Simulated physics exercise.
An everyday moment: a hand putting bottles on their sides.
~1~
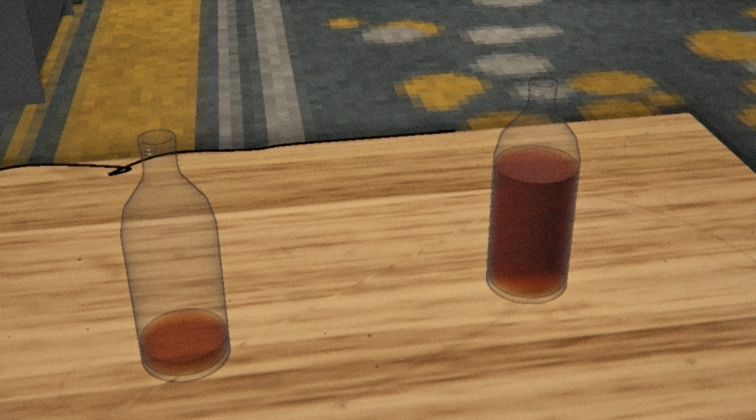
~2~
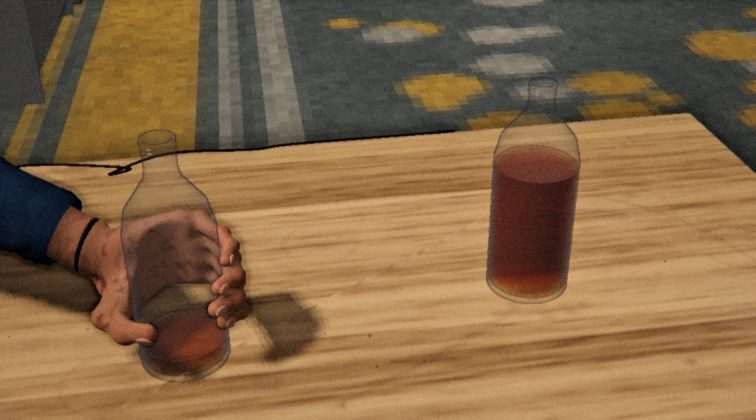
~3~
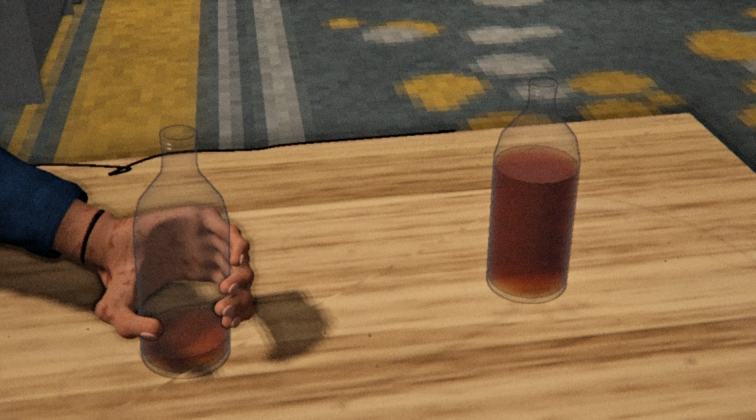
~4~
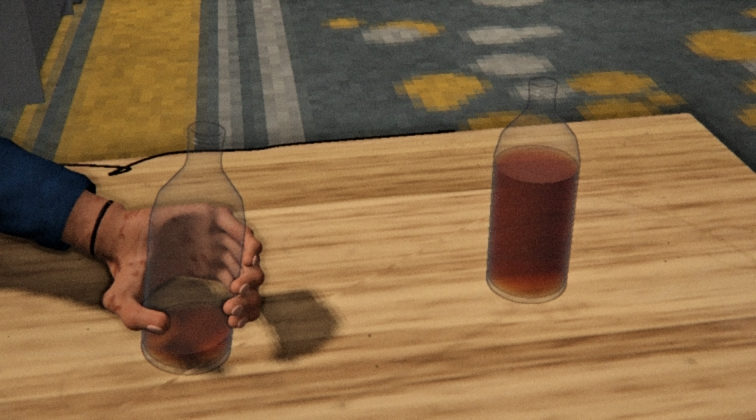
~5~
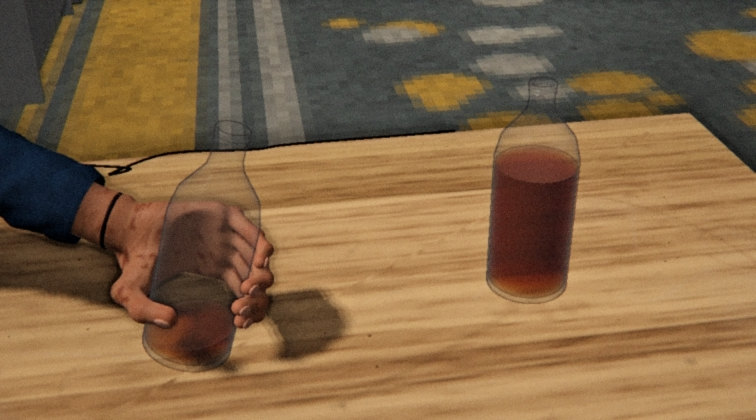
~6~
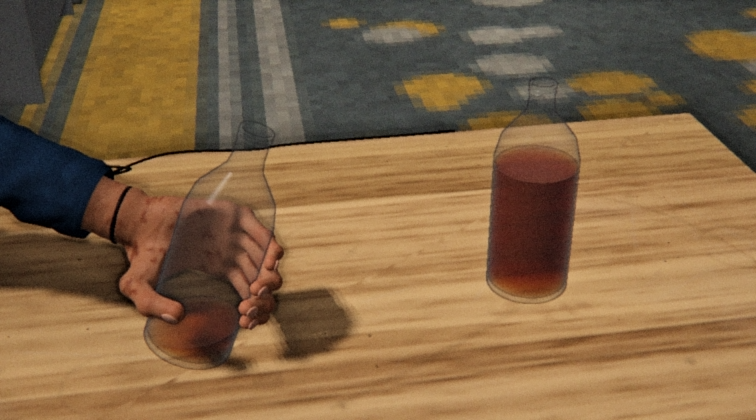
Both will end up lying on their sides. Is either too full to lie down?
The left bottle holds it all; the right bottle lets some out.
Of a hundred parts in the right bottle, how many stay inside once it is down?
About 45 per cent.
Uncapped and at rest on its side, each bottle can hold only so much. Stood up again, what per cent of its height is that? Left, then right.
Near 24 and 28 in a hundred.
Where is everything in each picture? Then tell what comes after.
In the first frame, both stand upright; left bottle (172, 249) nearly empty, open; right bottle (534, 185) about two thirds full, open.
In the second frame, a hand takes the left bottle; left bottle nearly empty, surface at (184, 335); right bottle about two thirds full, surface at (536, 164).
In the third frame, the left bottle is going over; left bottle (183, 245) nearly empty; right bottle (534, 185) about two thirds full.
In the fourth frame, the left bottle is going over; left bottle nearly empty, surface at (188, 328); right bottle about two thirds full, surface at (536, 164).
In the fifth frame, the left bottle is going over; left bottle (210, 239) nearly empty; right bottle (534, 185) about two thirds full.
In the sixth frame, the left bottle is going over; left bottle (221, 238) tipped 20°, open; right bottle about two thirds full, surface at (536, 164), open.
Soon after, the left bottle is nearly down; left bottle, nothing comes out.
Later, the left bottle lies flat; left bottle, nothing comes out.
In the end, both lie flat; left bottle, nothing comes out; right bottle, it is running out of the neck.
